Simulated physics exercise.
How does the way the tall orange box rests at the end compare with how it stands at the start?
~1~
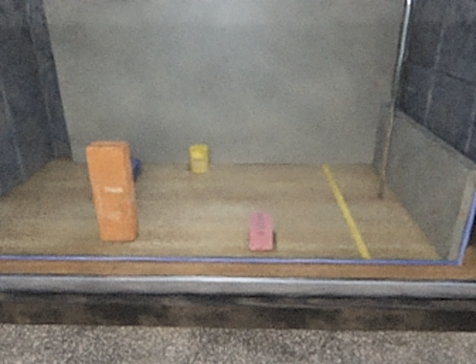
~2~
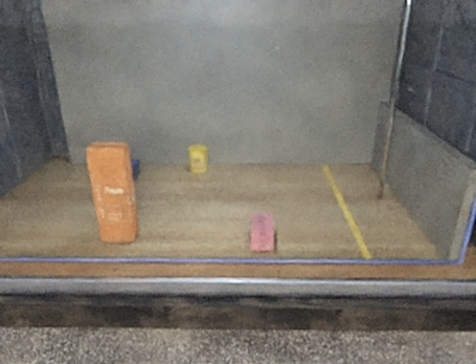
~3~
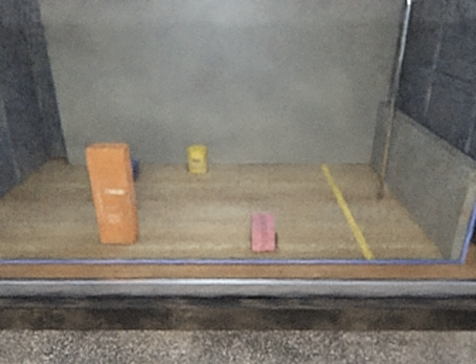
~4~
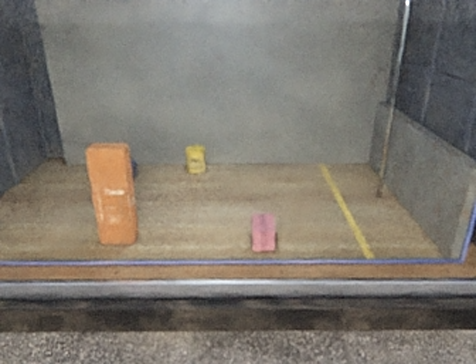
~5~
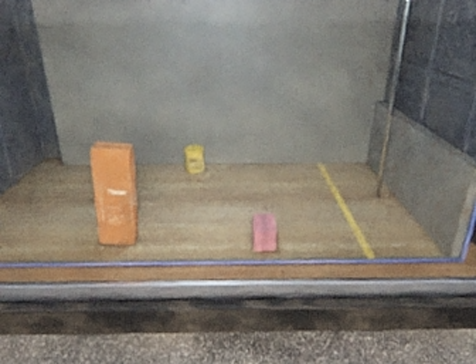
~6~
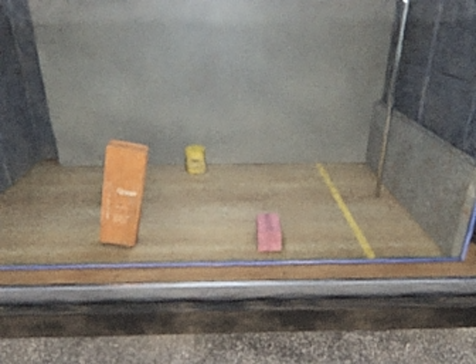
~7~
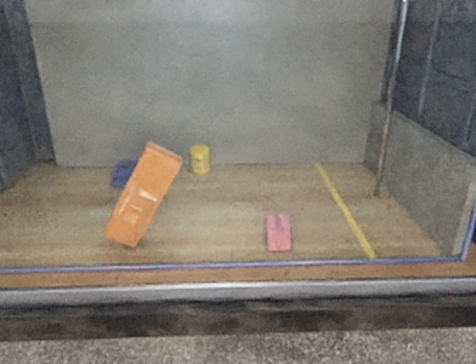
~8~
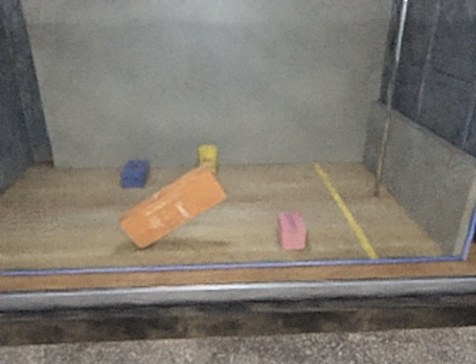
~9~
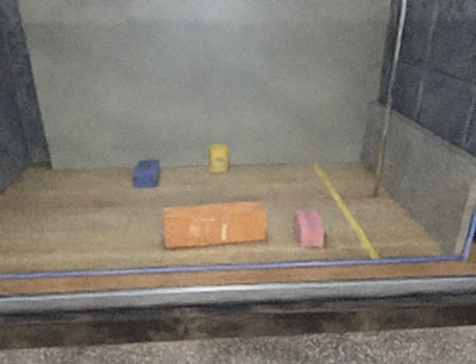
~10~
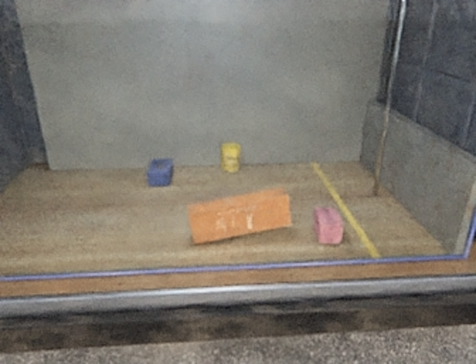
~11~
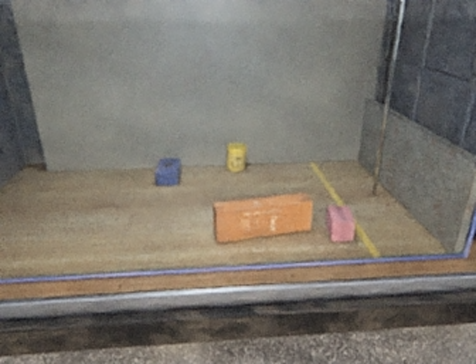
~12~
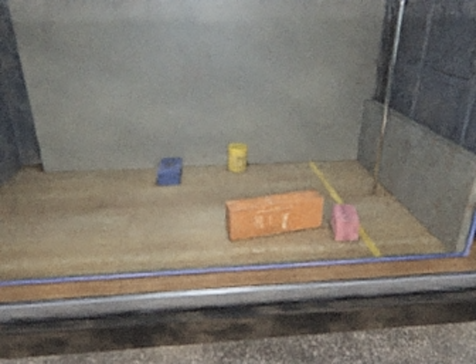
At the start the orange box stands upright on its end, and by the end it is lying on its side.
